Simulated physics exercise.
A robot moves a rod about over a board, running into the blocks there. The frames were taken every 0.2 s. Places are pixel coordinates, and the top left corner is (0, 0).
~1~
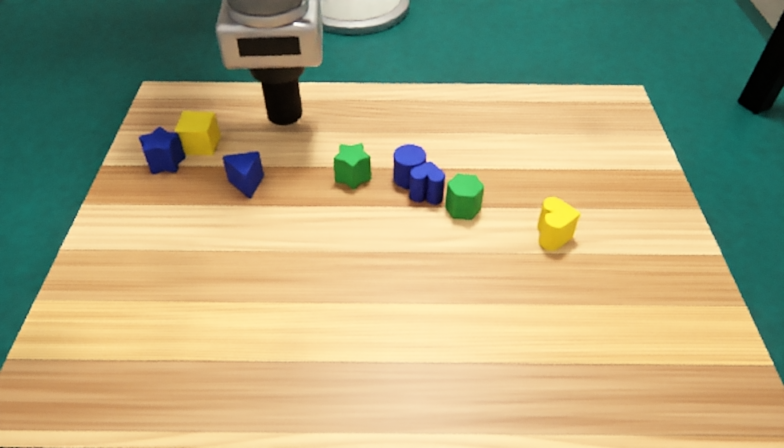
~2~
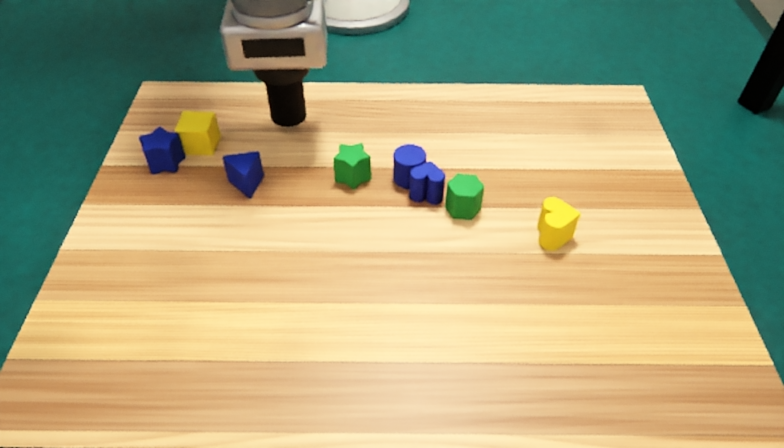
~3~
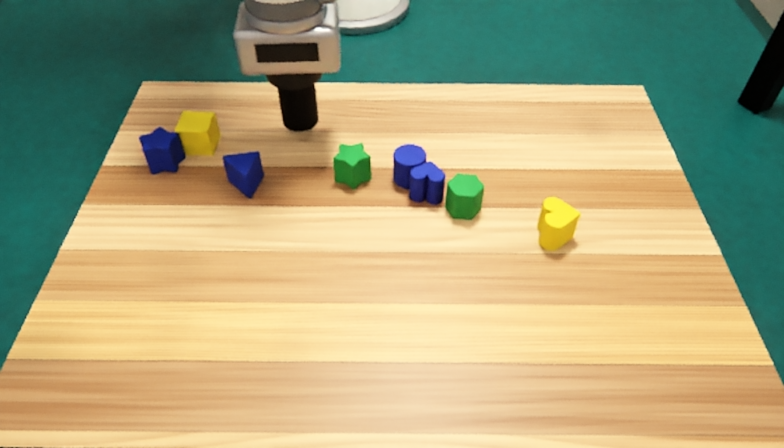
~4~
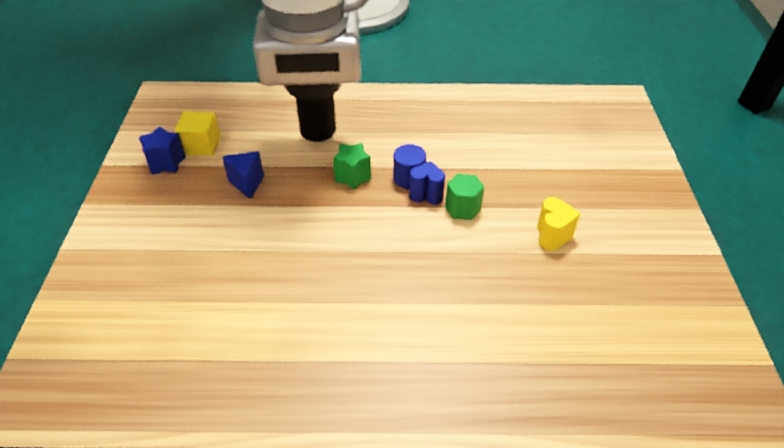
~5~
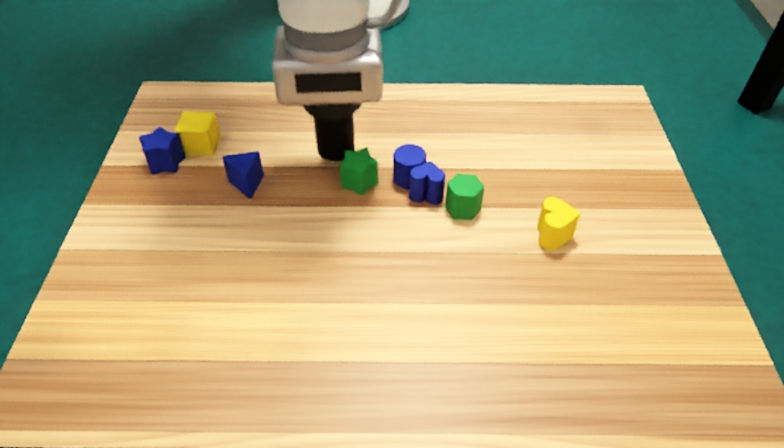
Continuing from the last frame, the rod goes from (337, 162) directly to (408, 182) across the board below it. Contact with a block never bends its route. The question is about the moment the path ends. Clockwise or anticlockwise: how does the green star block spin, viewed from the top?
Its spin: Clockwise.
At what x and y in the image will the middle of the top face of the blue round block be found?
Expect it around (445, 156).
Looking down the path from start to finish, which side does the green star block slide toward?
Toward the right.
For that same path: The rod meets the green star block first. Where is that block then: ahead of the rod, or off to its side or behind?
I'd say the green star block has slipped off and sits beside or behind the rod.
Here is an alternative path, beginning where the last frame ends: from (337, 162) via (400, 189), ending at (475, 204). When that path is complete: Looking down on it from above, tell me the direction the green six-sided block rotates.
Prediction: Counterclockwise.
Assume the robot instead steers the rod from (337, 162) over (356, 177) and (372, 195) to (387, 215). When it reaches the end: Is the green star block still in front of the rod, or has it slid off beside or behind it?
It rides in front to the end.
On the path given first. Halfway along, rod (372, 160); green star block (373, 172).
At the end, rod (409, 169); green star block (380, 176), turned 40° clockwise; blue round block (445, 156); blue heart-shaped block (436, 177), turned 25° clockwise; green six-sided block still.
